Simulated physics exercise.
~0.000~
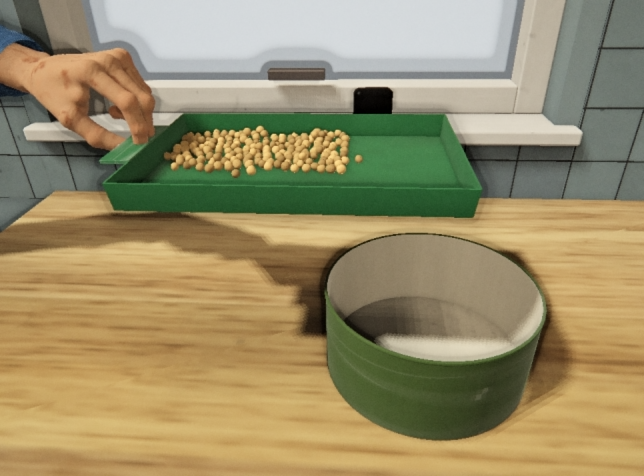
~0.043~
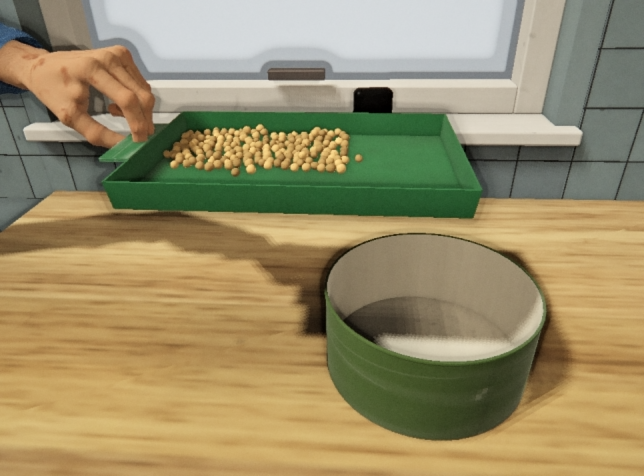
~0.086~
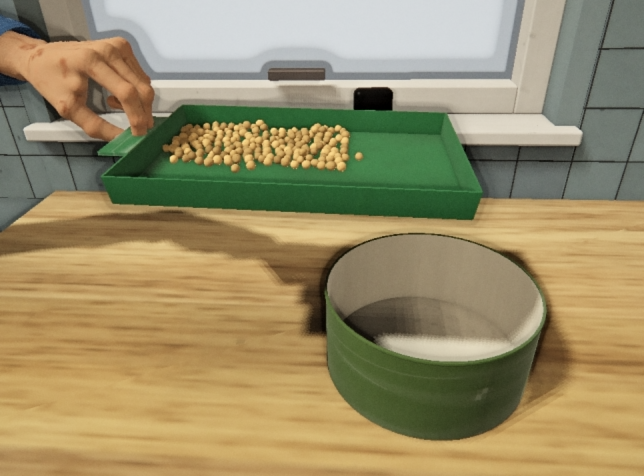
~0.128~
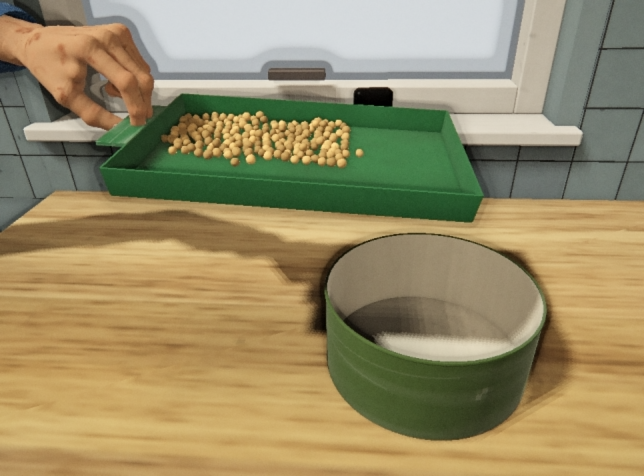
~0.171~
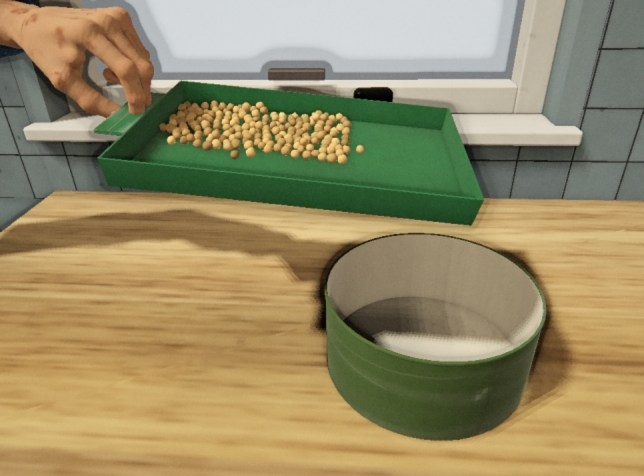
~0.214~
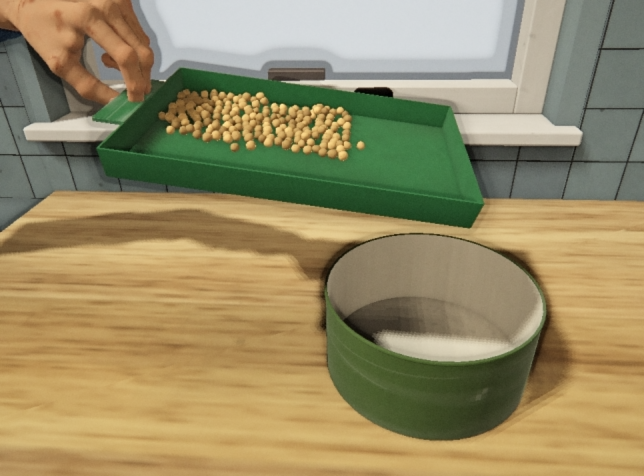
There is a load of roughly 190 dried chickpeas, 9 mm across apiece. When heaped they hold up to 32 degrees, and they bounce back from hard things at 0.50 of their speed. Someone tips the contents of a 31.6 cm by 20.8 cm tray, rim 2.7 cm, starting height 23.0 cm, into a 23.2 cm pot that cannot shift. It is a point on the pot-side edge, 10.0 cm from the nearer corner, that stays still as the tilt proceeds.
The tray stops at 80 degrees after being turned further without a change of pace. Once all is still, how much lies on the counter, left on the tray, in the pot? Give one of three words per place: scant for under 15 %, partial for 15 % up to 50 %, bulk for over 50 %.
Counter: A little; tray: The main mass; pot: A fair amount.
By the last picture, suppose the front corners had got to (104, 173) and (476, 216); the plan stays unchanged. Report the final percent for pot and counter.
You'd end with pot at 25 and counter at 5.
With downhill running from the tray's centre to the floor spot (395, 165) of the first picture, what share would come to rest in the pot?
Estimate: Some 0 per cent.
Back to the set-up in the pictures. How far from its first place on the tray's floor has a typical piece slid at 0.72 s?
14 cm.
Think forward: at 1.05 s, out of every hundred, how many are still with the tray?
Roughly 85 percent of the load, I'd say.
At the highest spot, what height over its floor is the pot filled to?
Measured height: Approx. 1.0 cm.
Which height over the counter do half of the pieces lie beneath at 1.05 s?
Roughly 22 cm above the counter.
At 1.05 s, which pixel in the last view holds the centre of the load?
Approximately (439, 217) in the final picture.
After 0.72 s, tilt 44 degrees; the tray holds 100 %, the pot 0 %.
After 1.05 s, tilt 65 degrees; the tray holds 85 %, the pot 5 %.
After 1.48 s, tilt 80 degrees; the tray holds 75 %, the pot 20 %.
In the end, at 2.0 s, counter 5 %, tray 75 %, pot 20 %.
